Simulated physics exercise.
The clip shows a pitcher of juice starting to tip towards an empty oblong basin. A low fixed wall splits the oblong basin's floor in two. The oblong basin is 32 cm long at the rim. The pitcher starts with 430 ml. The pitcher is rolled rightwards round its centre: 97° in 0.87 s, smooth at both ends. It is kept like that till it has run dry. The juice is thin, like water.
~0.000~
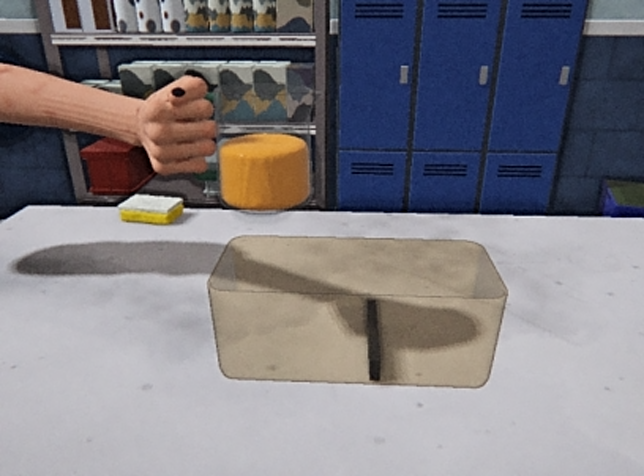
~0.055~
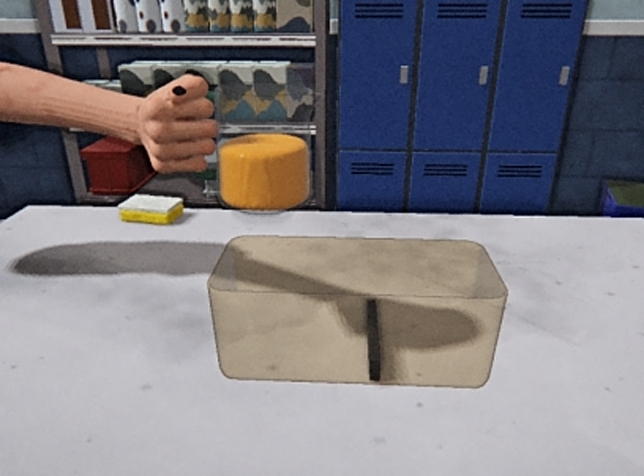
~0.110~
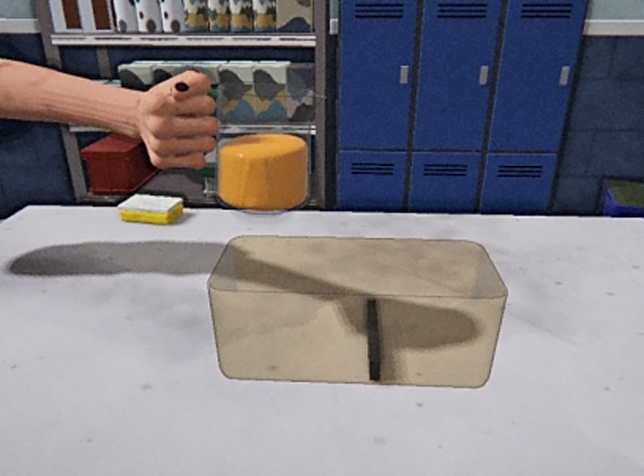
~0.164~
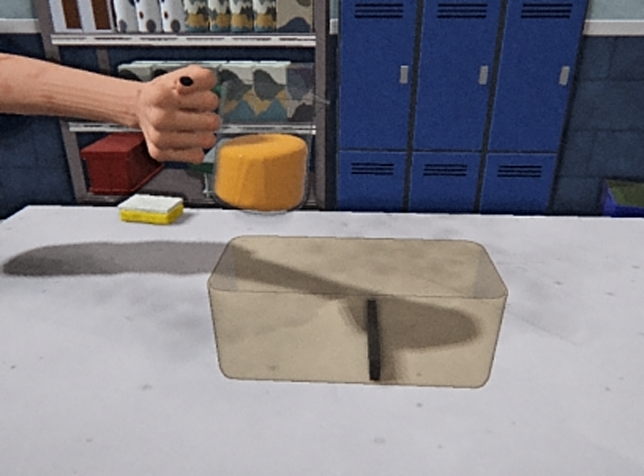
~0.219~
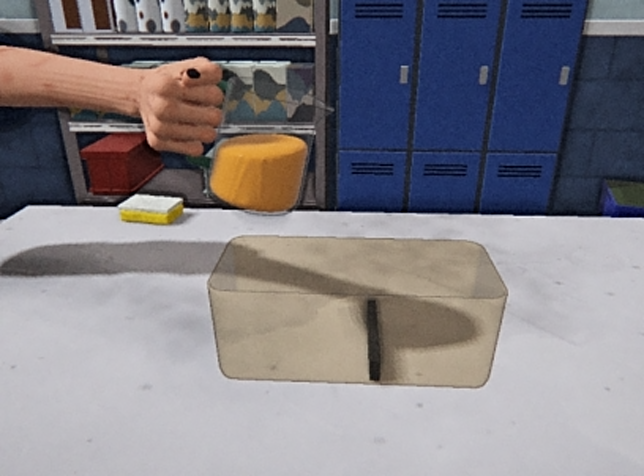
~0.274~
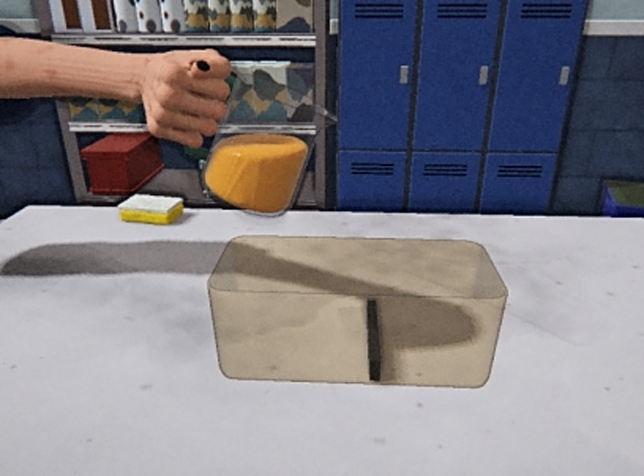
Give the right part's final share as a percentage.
About 70 per cent.
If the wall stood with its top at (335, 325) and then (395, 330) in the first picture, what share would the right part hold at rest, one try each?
In turn about 90 and 15 per cent.
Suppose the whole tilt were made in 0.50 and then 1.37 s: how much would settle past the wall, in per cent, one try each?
In turn about 65 and 70 per cent.
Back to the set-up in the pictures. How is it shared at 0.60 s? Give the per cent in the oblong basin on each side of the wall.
Left about 0, right about 0.
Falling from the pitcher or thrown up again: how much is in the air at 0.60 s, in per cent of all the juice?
Near 6 in a hundred.
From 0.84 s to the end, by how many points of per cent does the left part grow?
Near 20 in a hundred.
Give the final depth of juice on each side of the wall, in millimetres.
Some 6 mm on the left and 18 mm on the right.
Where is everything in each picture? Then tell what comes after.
The first frame shows tilt 0°; pouring edge (323, 92); surface from (222, 143) to (308, 144); the oblong basin's rim runs from (220, 262) to (494, 269); the wall's top is at (373, 328).
The second frame shows tilt 1°; pouring edge (323, 93); surface from (222, 143) to (308, 144).
The third frame shows tilt 4°; pouring edge (326, 96); surface from (223, 144) to (308, 144).
The fourth frame shows tilt 8°; pouring edge (330, 101); surface from (221, 145) to (308, 144).
The fifth frame shows tilt 14°; pouring edge (334, 109); surface from (220, 144) to (308, 144).
The sixth frame shows tilt 22°; pouring edge (338, 119); surface from (218, 143) to (309, 146).
Then, 0.60 s in, the tilt is 76° and 94 per cent is still to pour, 0 is left of the wall and 0 right of it.
Then, 0.84 s in, the tilt is 97° and 45 per cent is still to pour, 7 is left of the wall and 25 right of it.
Then, 1.10 s in, the tilt is 97° and 16 per cent is still to pour, 11 is left of the wall and 64 right of it.
Then, 1.37 s in, the tilt is 97° and 5 per cent is still to pour, 22 is left of the wall and 70 right of it.
Finally, 28 per cent lies left of the wall, 70 right of it and 0 outside.
